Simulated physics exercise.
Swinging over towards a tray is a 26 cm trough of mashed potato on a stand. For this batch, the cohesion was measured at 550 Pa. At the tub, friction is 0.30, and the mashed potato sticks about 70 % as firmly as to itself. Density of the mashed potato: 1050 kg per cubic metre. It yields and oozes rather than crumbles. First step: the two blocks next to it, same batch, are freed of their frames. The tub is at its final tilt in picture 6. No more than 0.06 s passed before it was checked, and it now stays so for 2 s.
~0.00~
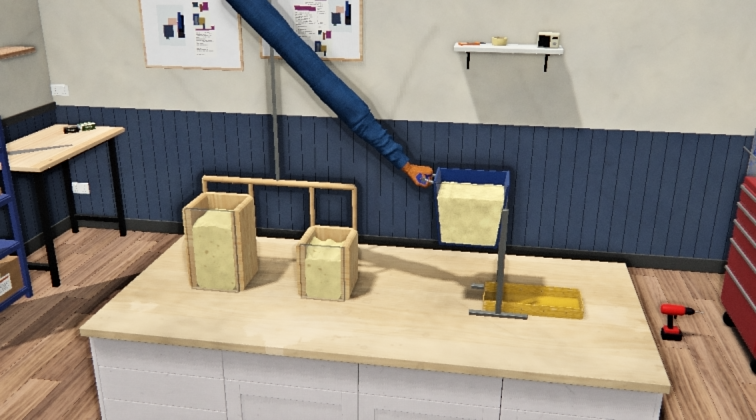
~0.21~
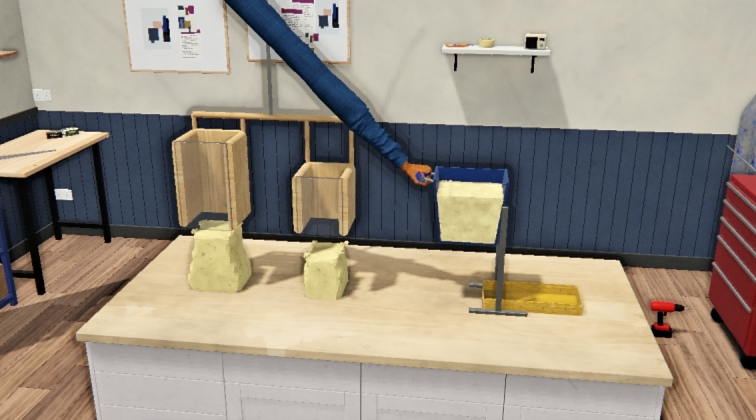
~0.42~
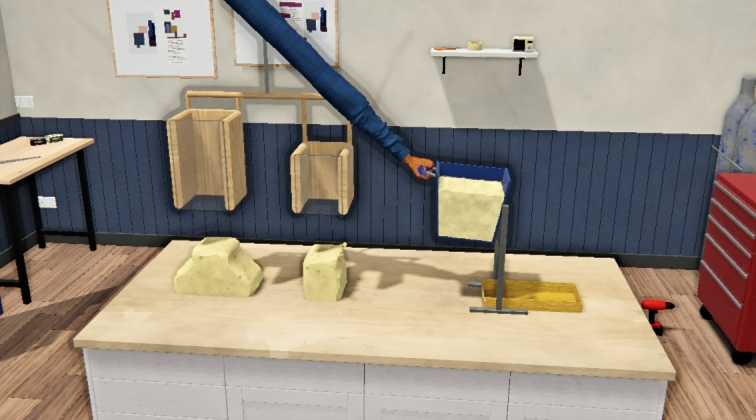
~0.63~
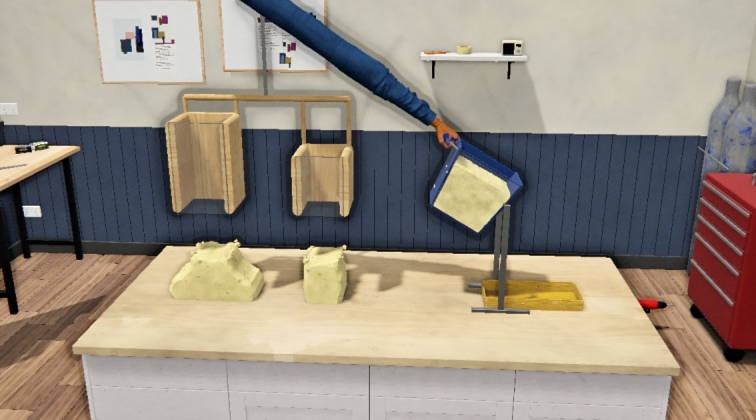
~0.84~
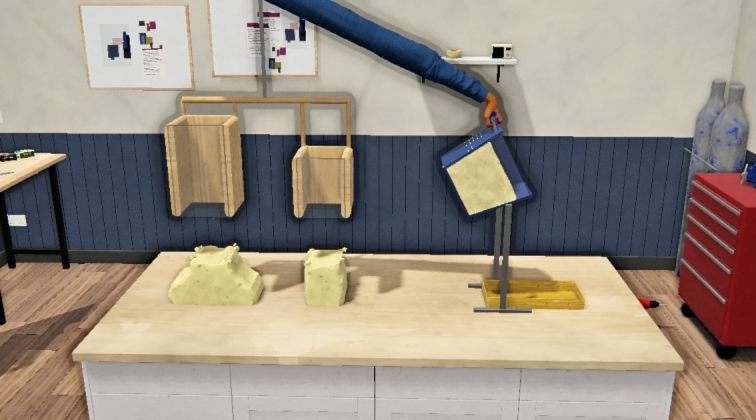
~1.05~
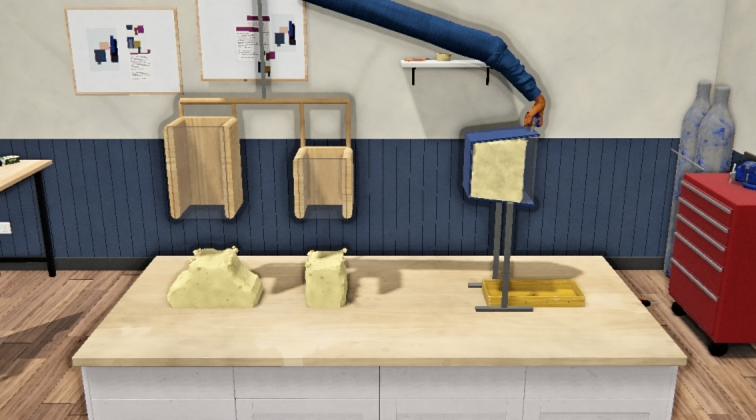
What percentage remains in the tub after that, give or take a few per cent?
55 %.
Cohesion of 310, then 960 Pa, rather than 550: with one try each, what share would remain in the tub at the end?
Try one gives 40 per cent, try two gives 100 per cent.
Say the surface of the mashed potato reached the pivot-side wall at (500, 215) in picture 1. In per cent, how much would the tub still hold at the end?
It would be close to 100 percent.
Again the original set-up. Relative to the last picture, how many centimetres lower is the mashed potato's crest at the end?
The top ends up some 13 cm below its level in the last picture.
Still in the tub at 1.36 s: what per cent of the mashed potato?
Around 80 percent stays in the tub.
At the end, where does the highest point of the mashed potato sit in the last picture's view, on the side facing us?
I'd say it peaks at roughly (497, 173) in the last picture.
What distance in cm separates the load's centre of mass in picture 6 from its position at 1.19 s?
The distance comes to some 4 cm.
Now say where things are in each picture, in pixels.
Handle-side rim at (436, 182), tilt 0 degrees; crest of the mashed potato at (440, 196); block heights 31 cm, 20 cm (left to right), in the first frame.
Handle-side rim at (436, 180), tilt 0 degrees; crest of the mashed potato at (440, 194); block heights 27 cm, 20 cm (left to right), in the second frame.
Handle-side rim at (438, 175), tilt 4 degrees; crest of the mashed potato at (444, 190); block heights 21 cm, 19 cm (left to right), in the third frame.
Handle-side rim at (462, 149), tilt 31 degrees; crest of the mashed potato at (458, 165); block heights 20 cm, 19 cm (left to right), in the fourth frame.
Handle-side rim at (503, 133), tilt 63 degrees; crest of the mashed potato at (488, 144); block heights 20 cm, 19 cm (left to right), in the fifth frame.
Handle-side rim at (539, 136), tilt 90 degrees; crest of the mashed potato at (519, 142); block heights 20 cm, 19 cm (left to right), in the sixth frame.
After 1.19 s, the tub is at 90 degrees and holds 100 %.
After 1.36 s, the tub is at 90 degrees and holds 78 %.
After 1.53 s, the tub is at 90 degrees and holds 60 %.
After 1.70 s, the tub is at 90 degrees and holds 55 %.
After 3.05 s, the tub is at 90 degrees and holds 55 %.
